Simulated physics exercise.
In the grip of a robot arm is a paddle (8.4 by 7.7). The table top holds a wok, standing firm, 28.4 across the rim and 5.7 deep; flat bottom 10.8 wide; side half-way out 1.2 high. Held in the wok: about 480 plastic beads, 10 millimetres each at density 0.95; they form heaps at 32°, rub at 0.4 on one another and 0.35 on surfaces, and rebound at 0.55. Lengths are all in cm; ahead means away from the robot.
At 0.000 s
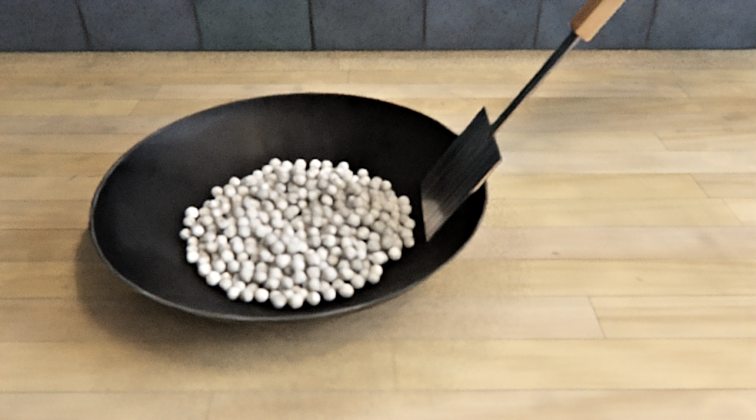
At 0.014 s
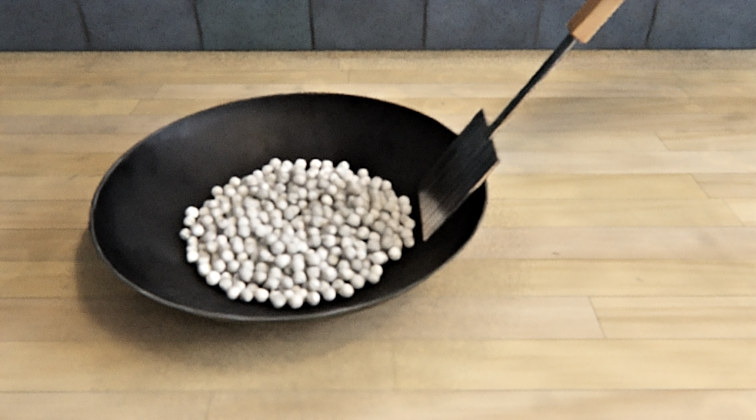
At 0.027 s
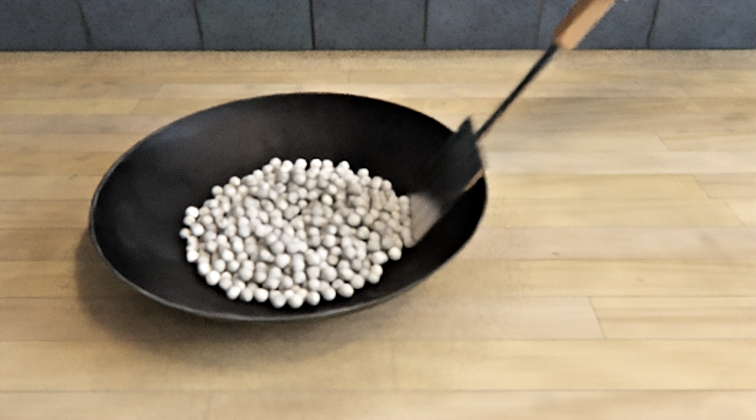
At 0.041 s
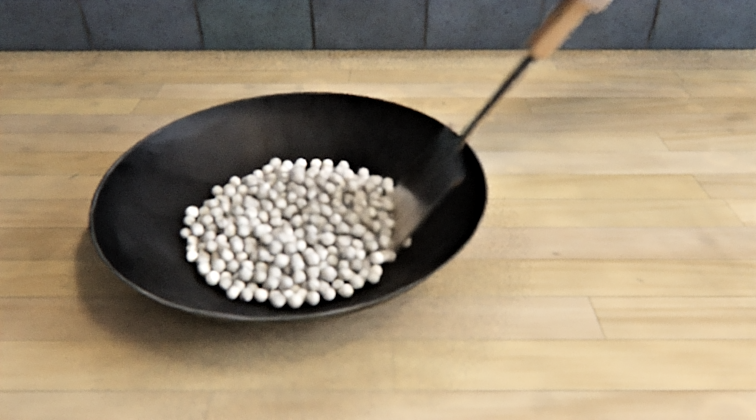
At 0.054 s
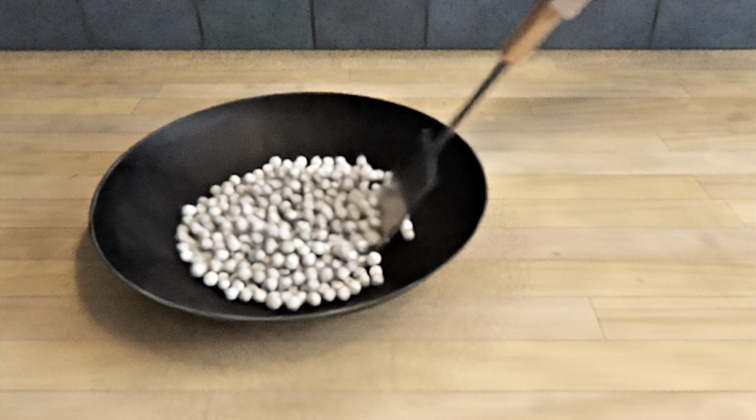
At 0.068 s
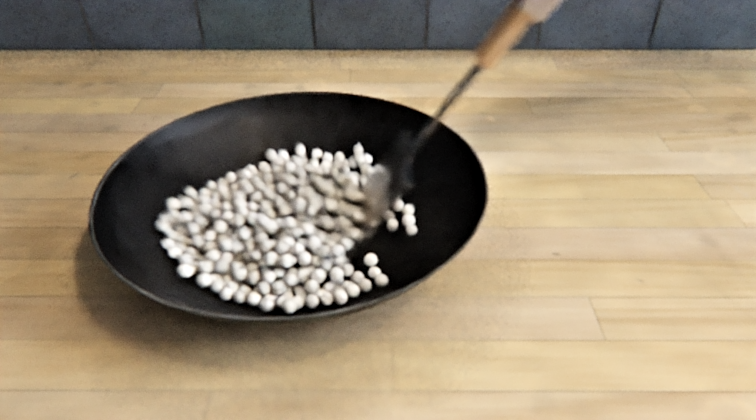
On a wooden table top, a black wok holds a bed of small whitish beads; a dark paddle with a wooden handle slides in from the right side and pushes through them toward the left, leaving a few beads behind it.
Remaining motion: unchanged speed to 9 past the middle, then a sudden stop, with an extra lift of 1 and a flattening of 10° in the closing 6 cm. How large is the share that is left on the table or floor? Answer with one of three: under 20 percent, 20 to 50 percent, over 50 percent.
20 to 50 percent.
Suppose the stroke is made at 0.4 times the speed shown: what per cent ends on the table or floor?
Some 0 per cent.
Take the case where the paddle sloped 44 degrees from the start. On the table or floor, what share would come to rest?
I'd expect near 30 percent then.
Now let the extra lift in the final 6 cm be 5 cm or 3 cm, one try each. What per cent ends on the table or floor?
Try one gives about 15 in a hundred, try two about 20 in a hundred.
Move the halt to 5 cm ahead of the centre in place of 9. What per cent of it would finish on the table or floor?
Close to 0 per cent would end on the table or floor.
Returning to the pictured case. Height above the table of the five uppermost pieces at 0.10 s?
Somewhere around 6 centimetres high.
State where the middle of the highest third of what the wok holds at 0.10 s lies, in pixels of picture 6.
Roughly pixel (263, 201).
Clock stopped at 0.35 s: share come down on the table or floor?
It comes to some 10 in a hundred.
After 0.10 s, sloping 57°, highest piece 6 above the table; 475 in the wok.
After 0.13 s, sloping 54°, highest piece 8 above the table; 475 in the wok.
After 0.35 s, sloping 47°, highest piece 17 above the table; 341 in the wok, 54 on the table or floor, 80 on the blade or in flight.
After 1.40 s, sloping 47°, highest piece 4 above the table; 341 in the wok, 134 on the table or floor.
In the end, 341 in the wok, 134 on the table or floor. That is 28 % on the table or floor.
